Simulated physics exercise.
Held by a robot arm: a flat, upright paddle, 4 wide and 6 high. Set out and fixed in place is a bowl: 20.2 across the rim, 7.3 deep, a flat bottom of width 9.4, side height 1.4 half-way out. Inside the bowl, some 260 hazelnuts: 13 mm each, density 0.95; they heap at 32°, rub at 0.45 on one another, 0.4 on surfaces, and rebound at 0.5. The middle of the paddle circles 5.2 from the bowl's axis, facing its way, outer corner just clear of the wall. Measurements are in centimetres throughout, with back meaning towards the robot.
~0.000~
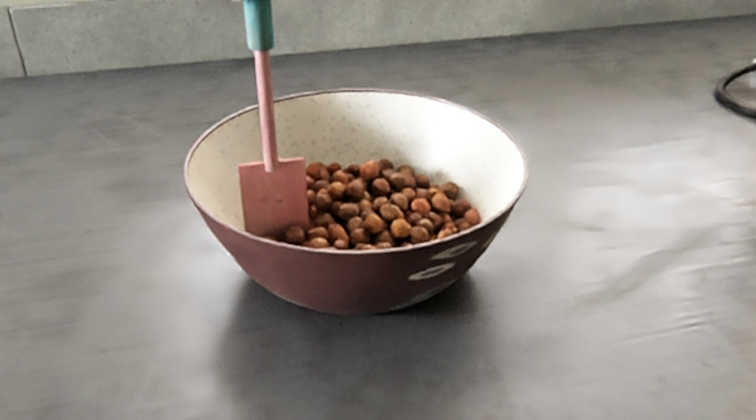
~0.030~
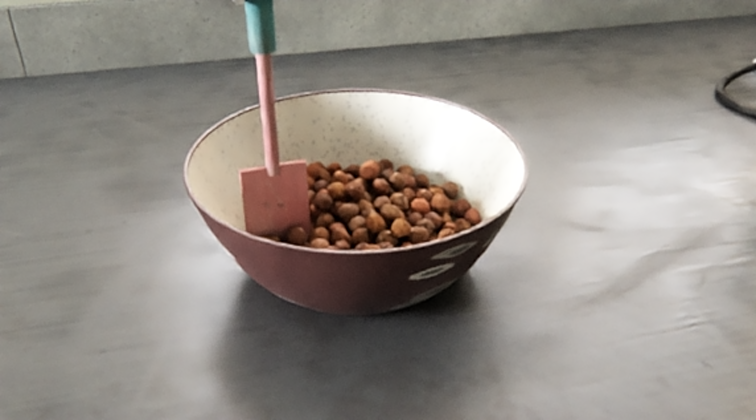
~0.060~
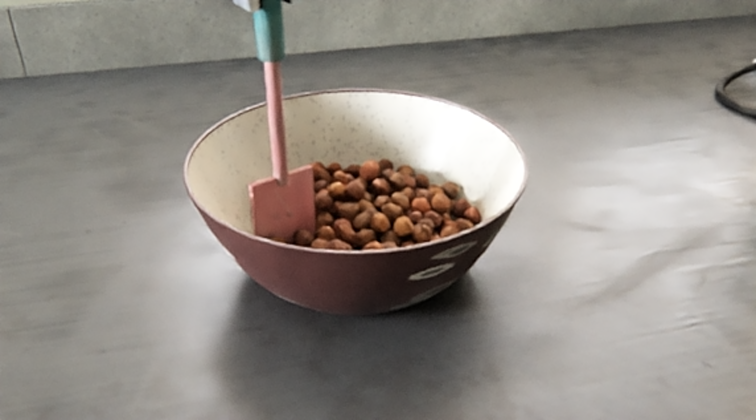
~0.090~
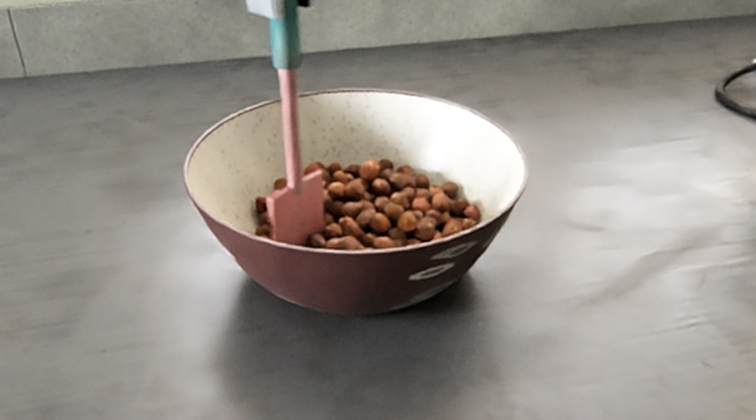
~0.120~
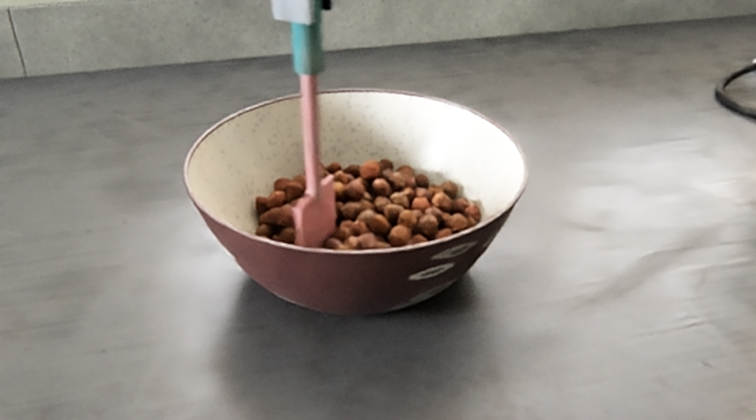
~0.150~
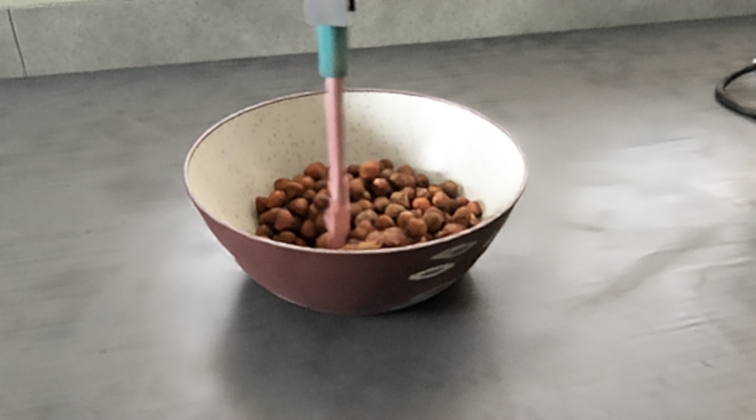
On a gray countertop, a pink paddle held upright by a robot arm moved slowly rightward through a bowl of hazelnuts, turning from flat-on to nearly edge-on as the nuts shifted around it.
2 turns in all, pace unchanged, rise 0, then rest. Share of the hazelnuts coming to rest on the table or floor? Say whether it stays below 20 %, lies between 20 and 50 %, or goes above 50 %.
It stays below 20 %.
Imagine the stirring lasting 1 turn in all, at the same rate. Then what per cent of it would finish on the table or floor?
Then some 0 per cent.
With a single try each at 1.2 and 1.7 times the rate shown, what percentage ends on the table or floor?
Some 10 and 30 per cent.
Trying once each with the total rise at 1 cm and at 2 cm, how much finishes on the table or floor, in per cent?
That gives about 5 per cent and 0 per cent, in order.
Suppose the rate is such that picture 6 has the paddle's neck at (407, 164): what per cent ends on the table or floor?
Close to 30 in a hundred.
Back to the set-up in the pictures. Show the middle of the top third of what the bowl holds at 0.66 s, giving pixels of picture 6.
Roughly pixel (249, 191).
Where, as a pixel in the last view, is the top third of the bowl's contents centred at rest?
Near (309, 255).
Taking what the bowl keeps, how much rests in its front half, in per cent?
Some 65 per cent.
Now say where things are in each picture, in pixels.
The first frame shows the paddle neck at (270, 139), 0° round; upper third of the load around (368, 210), from x 260 to 475, top at y 170; 258 in the bowl.
The second frame shows the paddle neck at (271, 143), 6° round; upper third of the load around (366, 212), from x 260 to 475, top at y 170.
The third frame shows the paddle neck at (279, 152), 20° round; upper third of the load around (366, 216), from x 260 to 475, top at y 170.
The fourth frame shows the paddle neck at (294, 161), 35° round; upper third of the load around (366, 220), from x 260 to 475, top at y 170.
The fifth frame shows the paddle neck at (314, 167), 50° round; upper third of the load around (375, 224), from x 260 to 475, top at y 170.
The sixth frame shows the paddle neck at (338, 171), 66° round; upper third of the load around (384, 223), from x 260 to 475, top at y 165; 258 in the bowl.
After 0.66 s, 323° round, highest piece 8 above the table; 255 in the bowl, 3 on the table or floor.
After 1.17 s, 221° round, highest piece 8 above the table; 252 in the bowl, 6 on the table or floor.
After 1.63 s, 0° round, highest piece 7 above the table; 249 in the bowl, 9 on the table or floor.
After 2.33 s, 0° round, highest piece 7 above the table; 249 in the bowl, 9 on the table or floor.
In the end, 249 in the bowl, 9 on the table or floor. That is 3 % on the table or floor.
